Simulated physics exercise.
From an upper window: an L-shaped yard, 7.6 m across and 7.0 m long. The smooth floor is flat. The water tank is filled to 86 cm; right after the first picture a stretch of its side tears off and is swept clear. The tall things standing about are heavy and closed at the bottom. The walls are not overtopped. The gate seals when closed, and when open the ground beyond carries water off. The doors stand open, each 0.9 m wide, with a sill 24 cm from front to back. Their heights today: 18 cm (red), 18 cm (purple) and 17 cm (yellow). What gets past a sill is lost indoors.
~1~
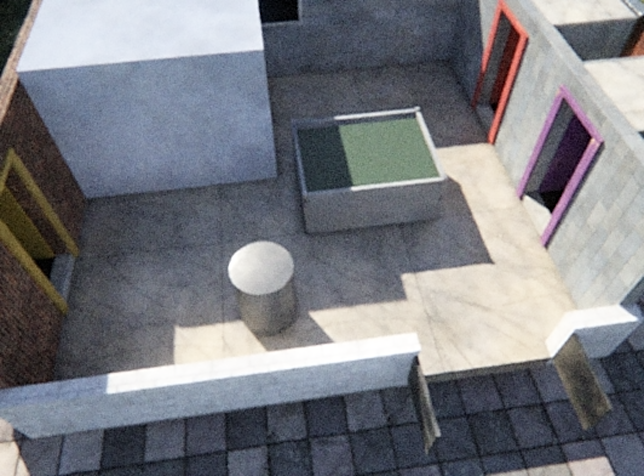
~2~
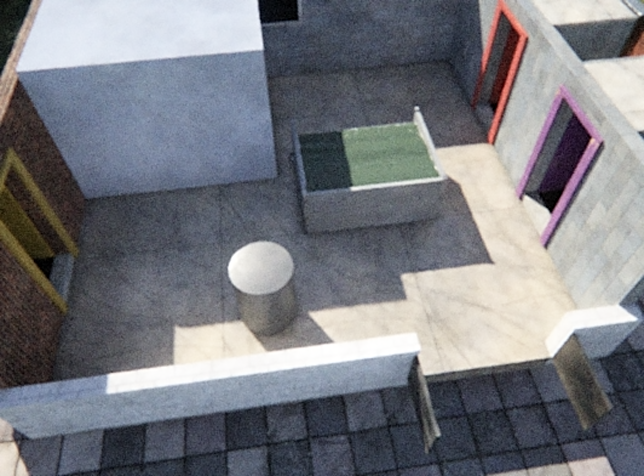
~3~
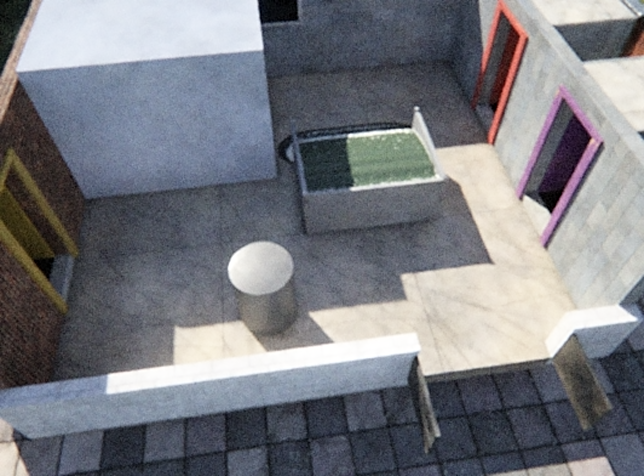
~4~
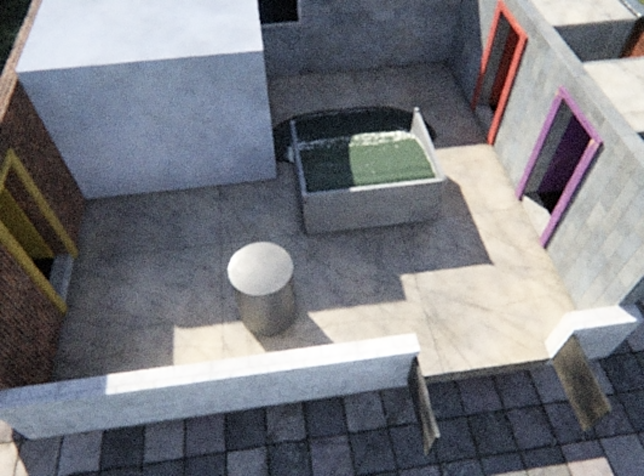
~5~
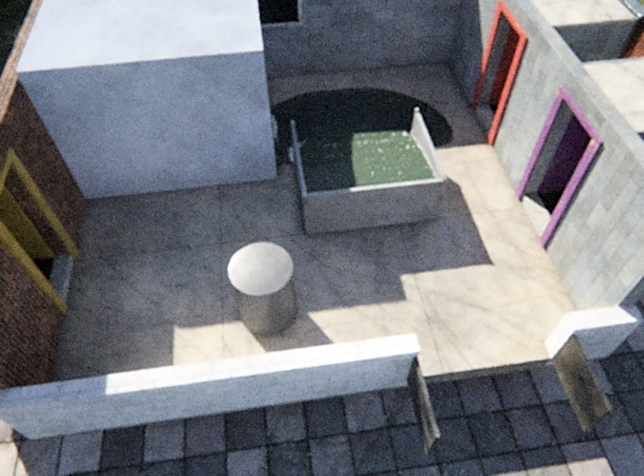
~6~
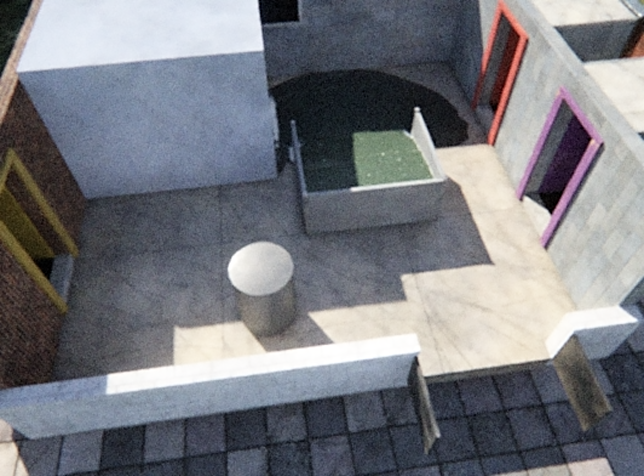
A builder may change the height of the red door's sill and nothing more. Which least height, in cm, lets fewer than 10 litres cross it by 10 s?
At least 17 cm or so.
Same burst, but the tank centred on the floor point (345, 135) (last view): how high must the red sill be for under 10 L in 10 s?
Then roughly 12.0 cm.
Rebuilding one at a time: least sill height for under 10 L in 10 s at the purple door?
Roughly 4.5 cm at purple.
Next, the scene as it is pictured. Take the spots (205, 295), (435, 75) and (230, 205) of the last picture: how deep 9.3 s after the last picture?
Roughly 2, 10 and 0 cm, in turn.
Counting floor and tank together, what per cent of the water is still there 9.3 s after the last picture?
Roughly 80 in a hundred.
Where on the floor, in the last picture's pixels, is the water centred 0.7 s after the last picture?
Around (352, 136).
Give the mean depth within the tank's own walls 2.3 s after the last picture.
Roughly 13 cm on average.
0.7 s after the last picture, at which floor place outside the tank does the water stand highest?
Near (275, 80).
Then, 0.7 s after the last picture water covers 30 % of the floor, deepest (62 cm) near (275, 80); 4 cm at the red door, 0 litres in over its 18 cm sill.
Then, 2.3 s after the last picture water covers 30 % of the floor, deepest (40 cm) near (442, 65); 14 cm at the red door, 0 litres in over its 18 cm sill.
Then, 9.3 s after the last picture water covers 80 % of the floor, deepest (12 cm) near (270, 107); 12 cm at the red door, 7 litres in over its 18 cm sill.
At the red door as built, the water peaked near 22 cm, 3.5 s after the last picture.
With a sill of 14 cm, 29 litres would have come in within the 10 s; with 21.5 cm, 1 litre. So under 10 litres takes about 17 cm.
